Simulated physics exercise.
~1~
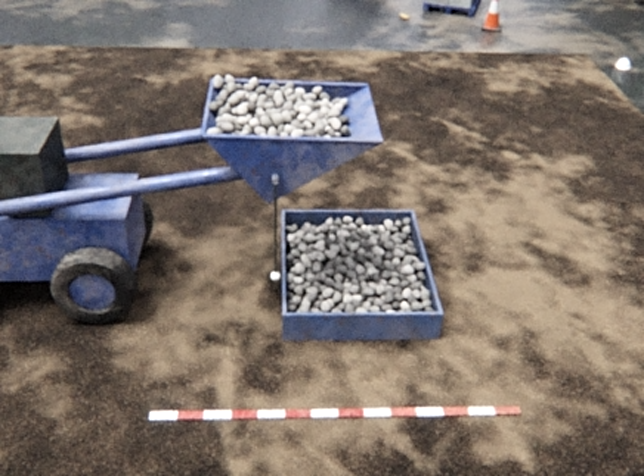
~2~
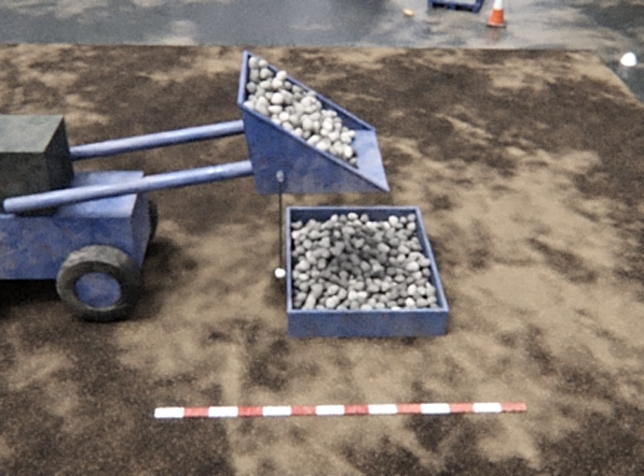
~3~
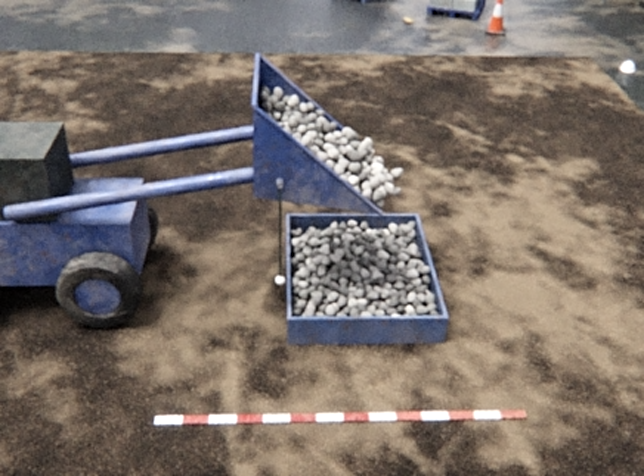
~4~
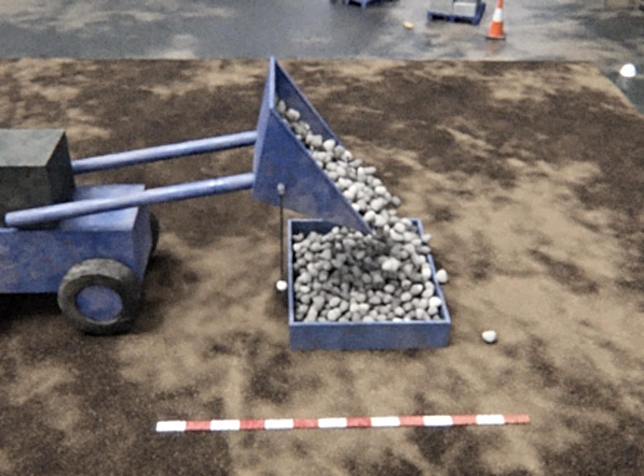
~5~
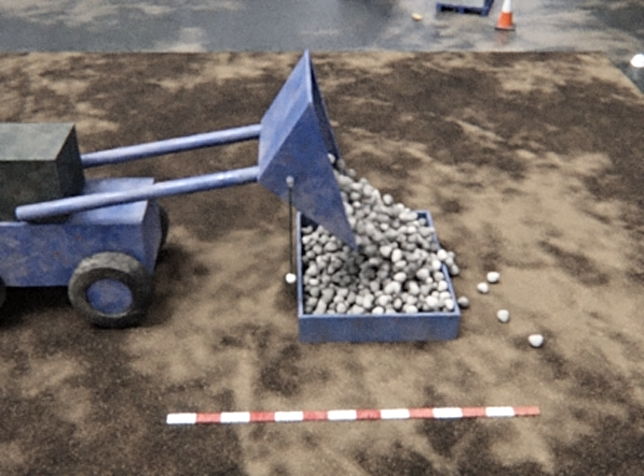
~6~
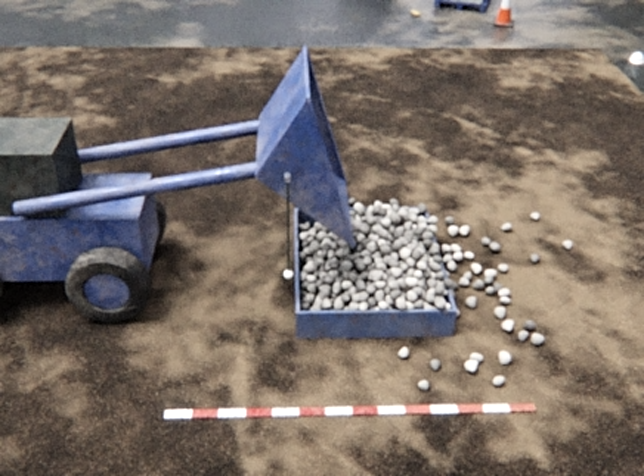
On a patchy brown floor behind a red and white staff, a blue wheeled loader tips its raised bucket rightward, pouring grey stones onto those already in a blue bin, until they heap up and some spill over, ending scattered to the right and in front.
